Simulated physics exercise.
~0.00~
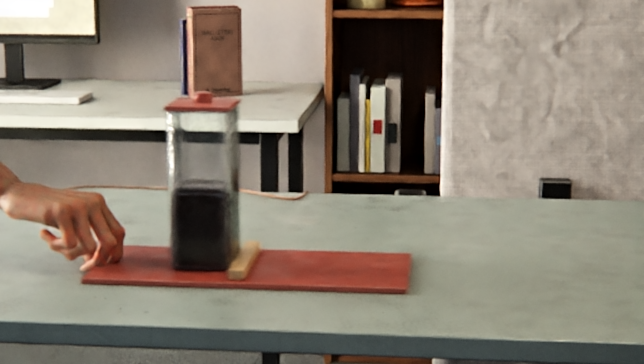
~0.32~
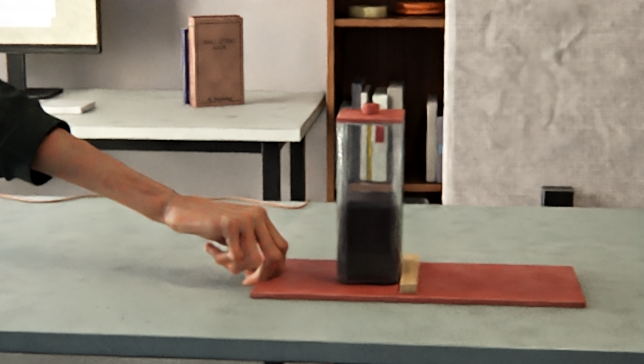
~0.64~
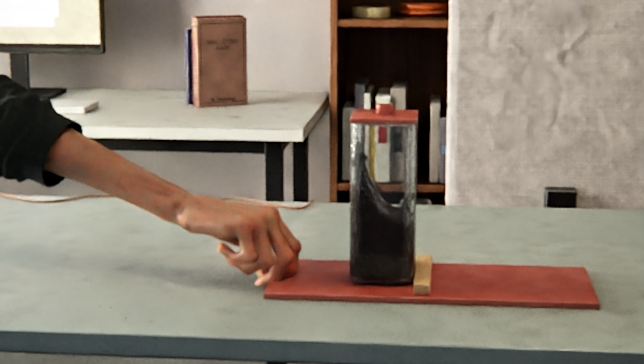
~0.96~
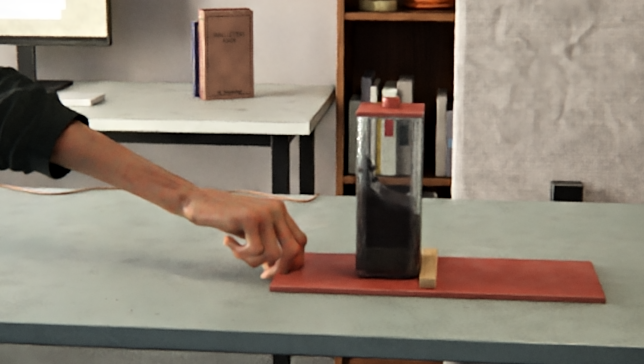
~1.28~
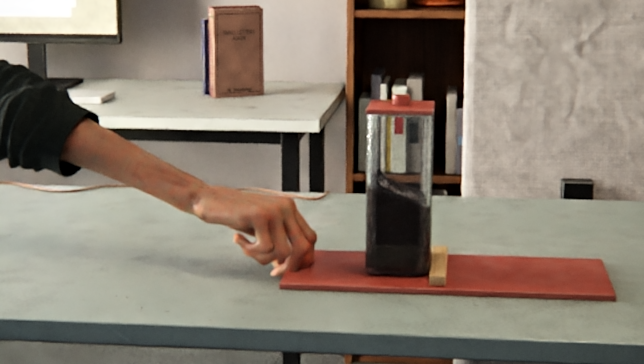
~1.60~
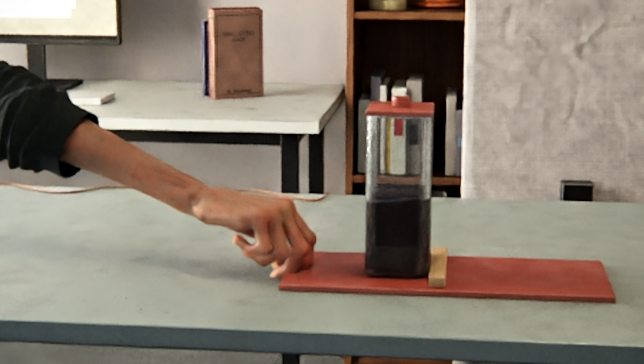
A hand pushed a red board to the right along a table, carrying a clear canister half full of dark coffee, then stopped; the coffee sloshed up one side and back before settling level, with the canister still upright against the wooden strip.
